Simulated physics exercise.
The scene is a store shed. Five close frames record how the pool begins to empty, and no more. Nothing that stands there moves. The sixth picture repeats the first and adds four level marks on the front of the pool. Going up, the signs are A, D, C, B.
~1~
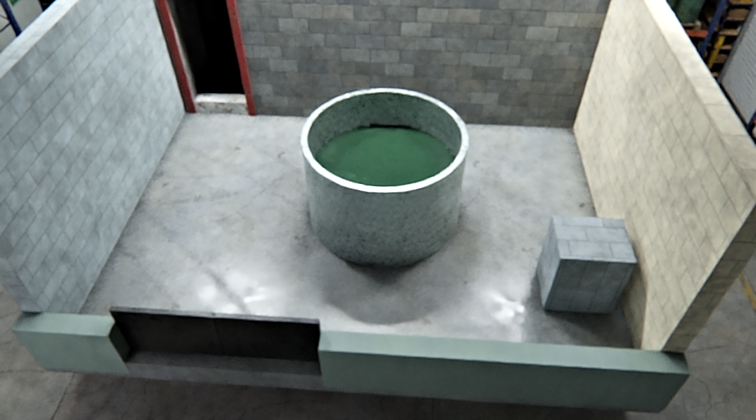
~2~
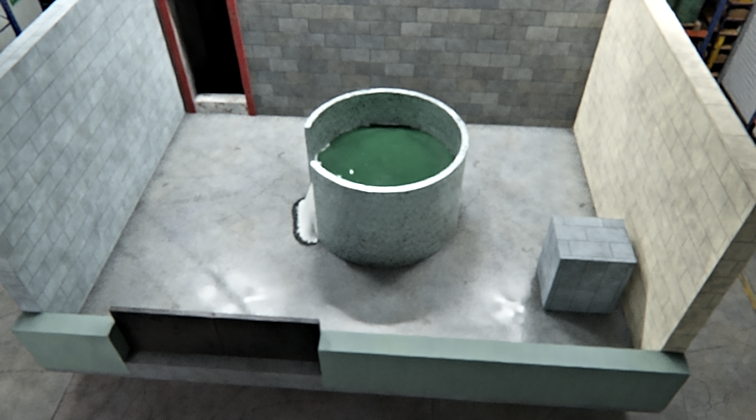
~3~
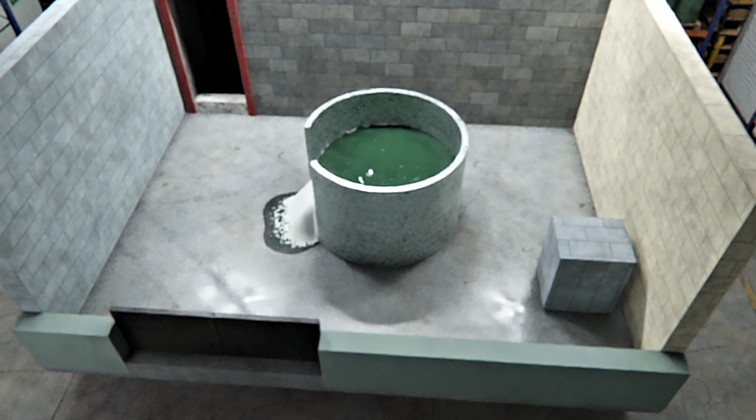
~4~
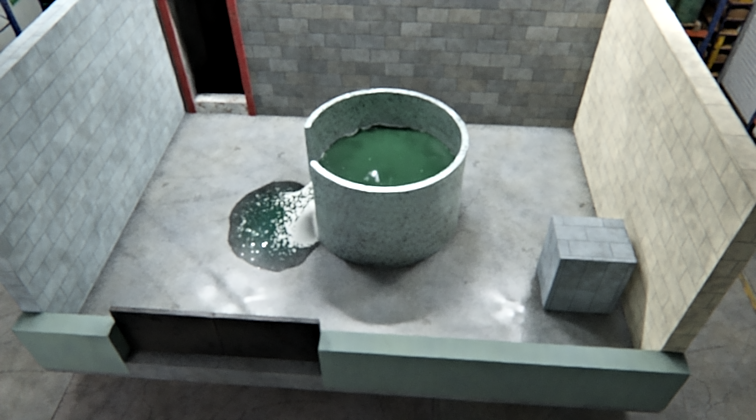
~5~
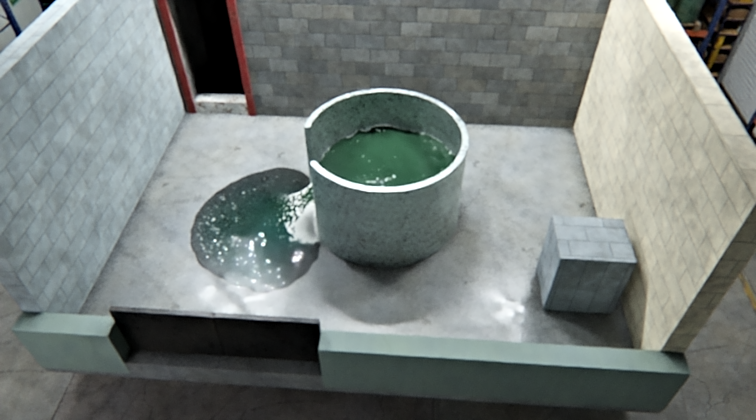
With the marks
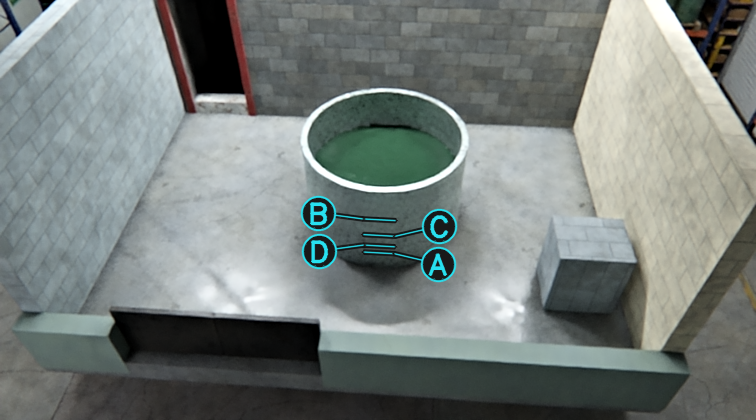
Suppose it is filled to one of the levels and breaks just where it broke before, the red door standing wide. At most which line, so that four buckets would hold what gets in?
B.
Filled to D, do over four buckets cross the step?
No, that is safe.
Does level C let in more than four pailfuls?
No.
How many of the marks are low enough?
All of them.
In cyan, A at (379, 252); B at (379, 219); C at (379, 235); D at (379, 245); from the bottom up A, D, C, B.
With A, nothing gets over.
With B, a splash gets over, under a bucket.
With C, nothing gets over.
With D, nothing gets over.
